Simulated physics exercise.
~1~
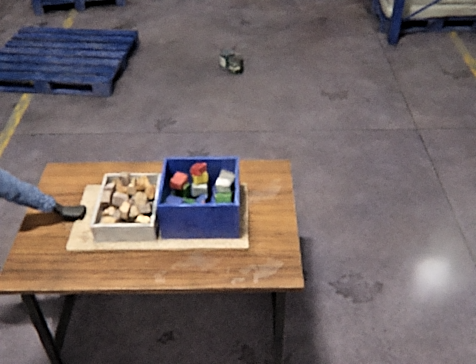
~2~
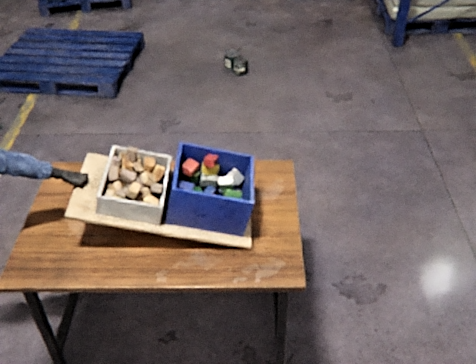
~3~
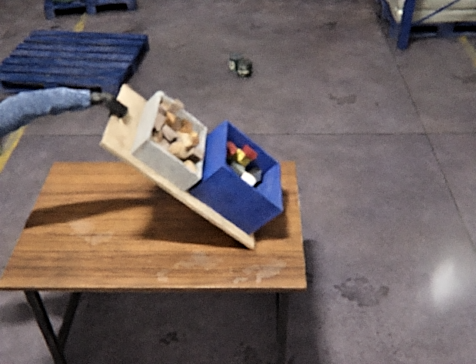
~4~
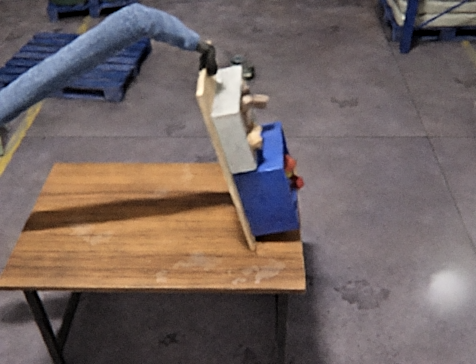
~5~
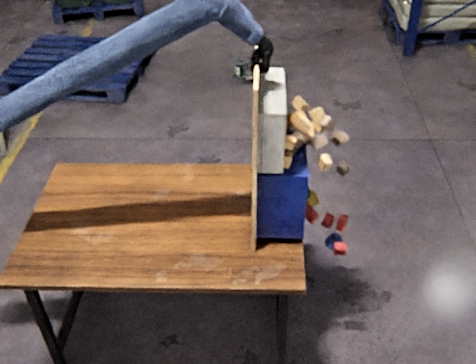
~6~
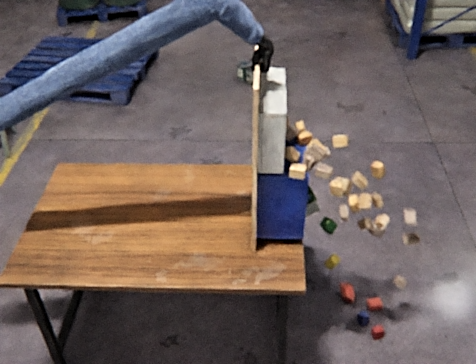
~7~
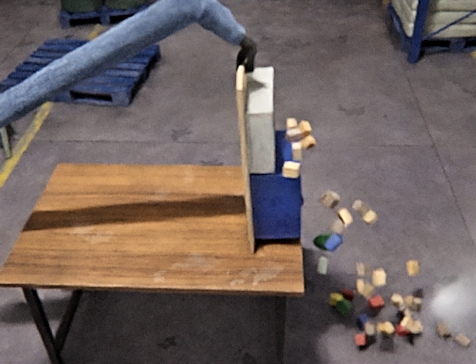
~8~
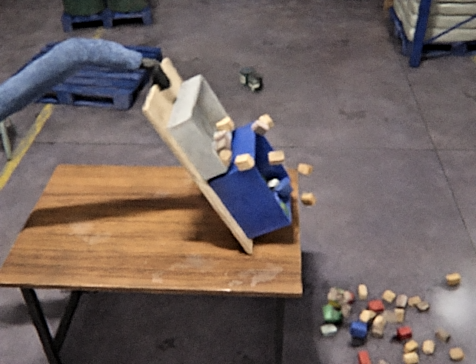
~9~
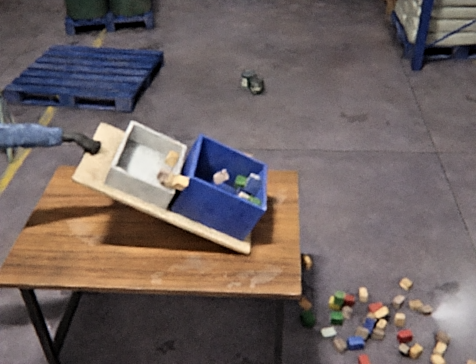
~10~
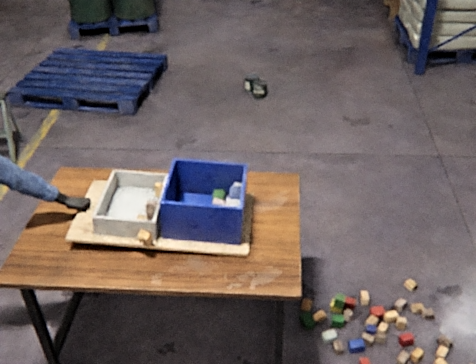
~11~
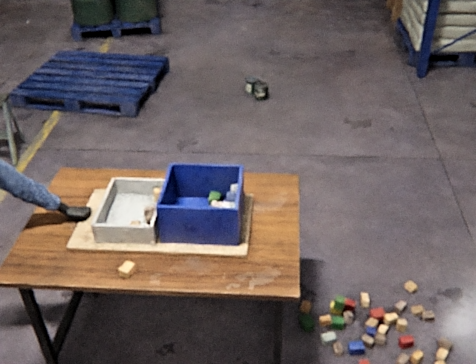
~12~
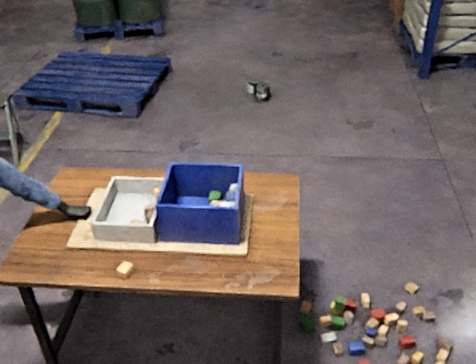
Warehouse floor, a blue-sleeved arm tipping a board with two baskets upright on a table, spilling blocks, then lowering it flat.
